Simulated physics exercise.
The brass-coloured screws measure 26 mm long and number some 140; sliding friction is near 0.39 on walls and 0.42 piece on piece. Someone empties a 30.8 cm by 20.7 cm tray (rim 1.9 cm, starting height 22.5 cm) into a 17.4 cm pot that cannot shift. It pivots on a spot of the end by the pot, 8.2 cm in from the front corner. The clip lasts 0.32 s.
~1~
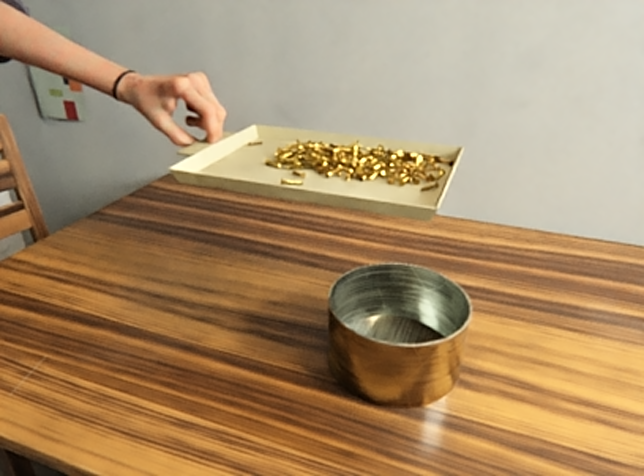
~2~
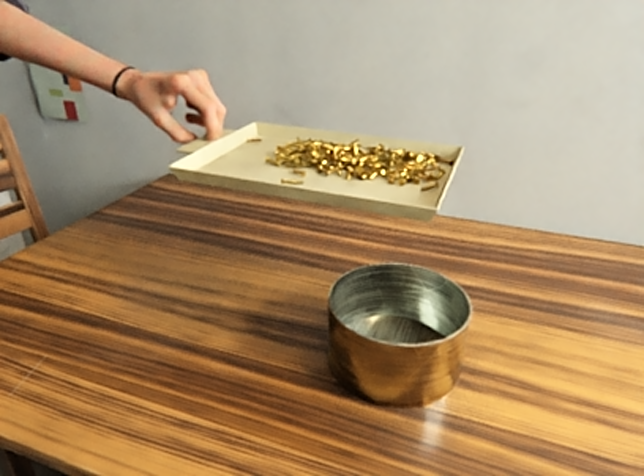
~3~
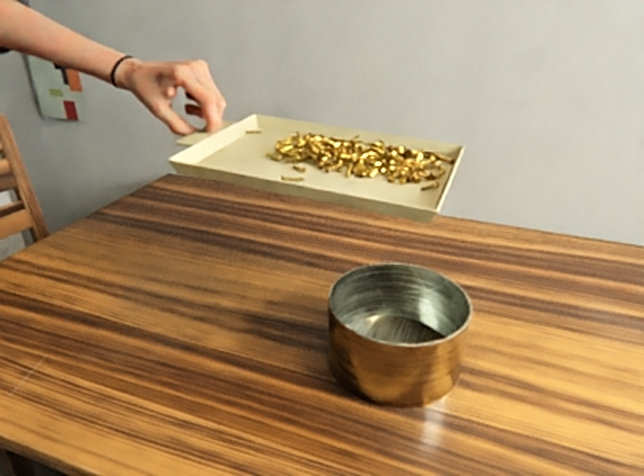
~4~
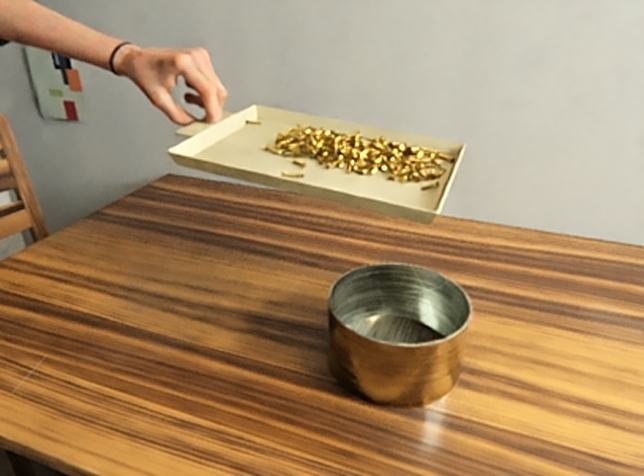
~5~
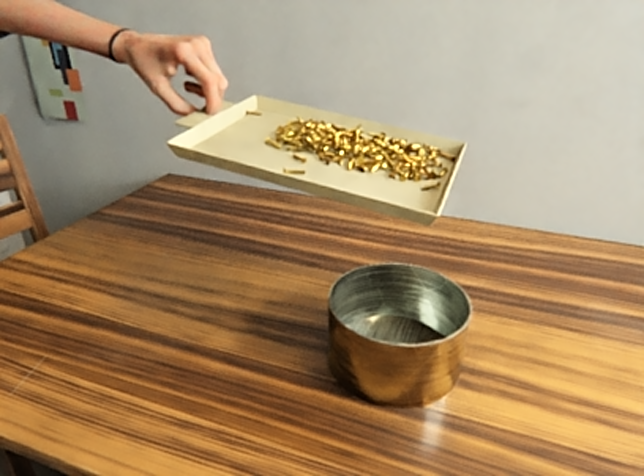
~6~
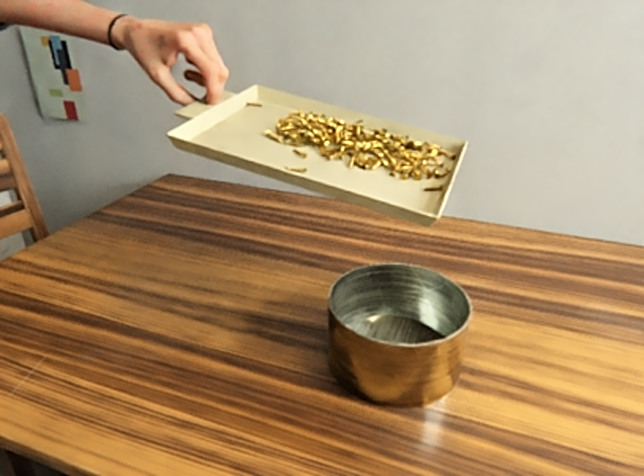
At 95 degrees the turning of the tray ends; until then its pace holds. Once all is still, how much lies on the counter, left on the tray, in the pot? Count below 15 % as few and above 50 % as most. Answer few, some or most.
Counter some, tray few, pot most.
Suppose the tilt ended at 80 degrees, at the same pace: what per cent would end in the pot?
In that case some 80 per cent.
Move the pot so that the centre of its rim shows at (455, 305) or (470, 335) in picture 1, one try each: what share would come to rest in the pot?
Some 95 and 95 per cent.
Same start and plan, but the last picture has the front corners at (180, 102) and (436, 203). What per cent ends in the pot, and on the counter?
Pot 5, counter 95.
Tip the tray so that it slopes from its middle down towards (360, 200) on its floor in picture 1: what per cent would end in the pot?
About 100 per cent.
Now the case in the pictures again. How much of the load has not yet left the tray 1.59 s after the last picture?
Roughly 60 per cent.
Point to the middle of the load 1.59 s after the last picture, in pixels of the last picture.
At about (445, 220).
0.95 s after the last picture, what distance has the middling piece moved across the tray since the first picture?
About 13 cm.
Then, 0.95 s after the last picture, tilt 50 degrees; the tray holds 95 %, the pot 0 %.
Then, 1.59 s after the last picture, tilt 76 degrees; the tray holds 60 %, the pot 10 %.
Then, 2.27 s after the last picture, tilt 95 degrees; the tray holds 0 %, the pot 75 %.
In the end, counter 25 %, tray 0 %, pot 75 %.
